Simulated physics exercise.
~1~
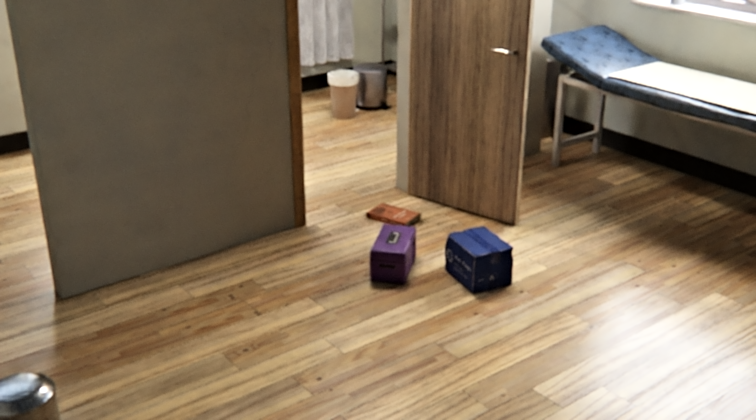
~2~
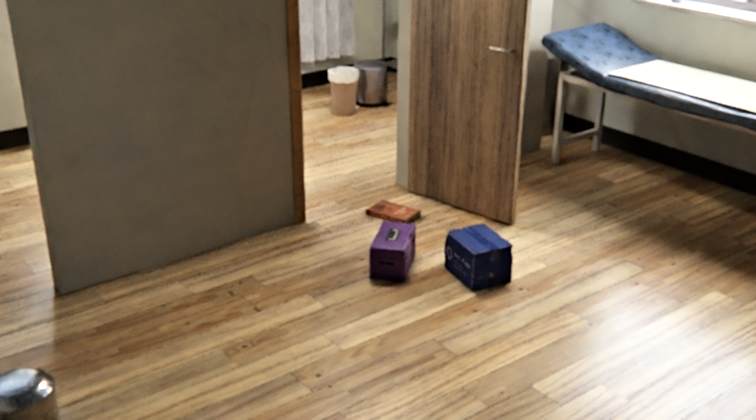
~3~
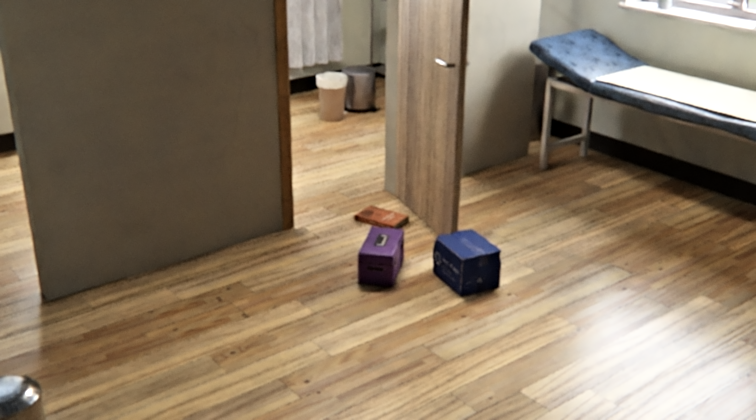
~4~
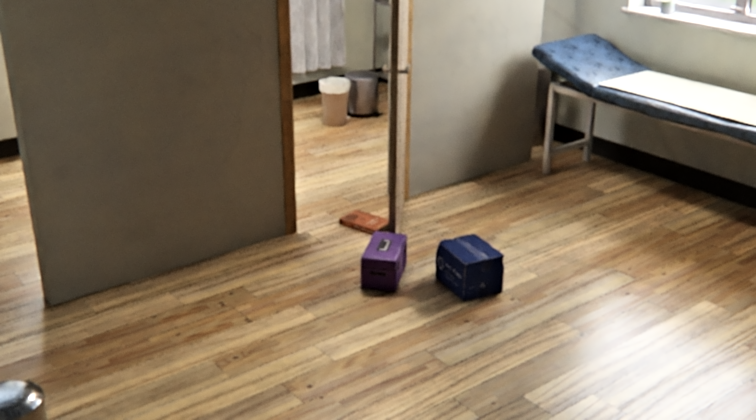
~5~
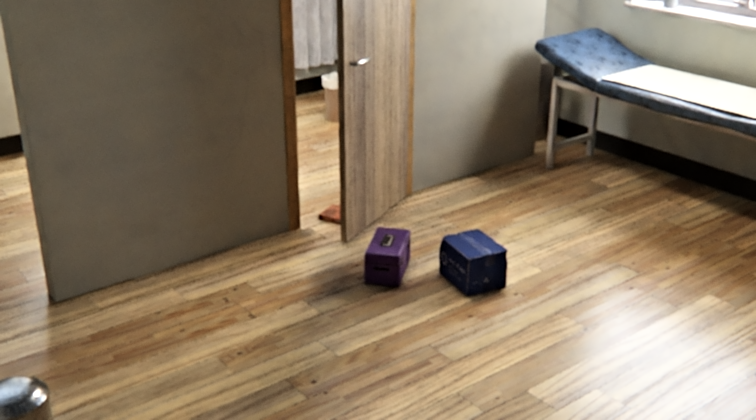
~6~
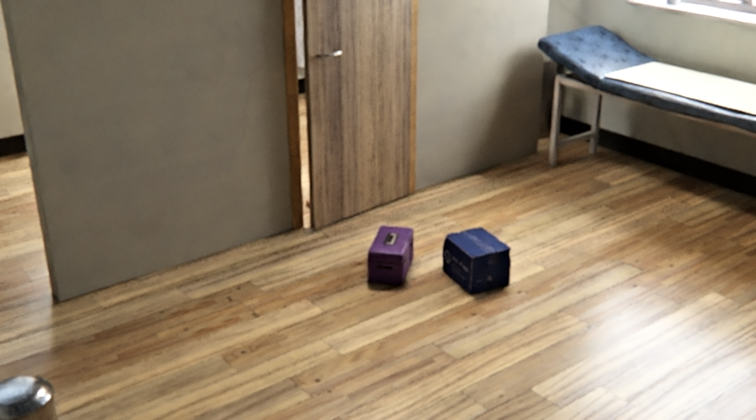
In an exam room, a door swings nearly shut, sweeping an orange book left.
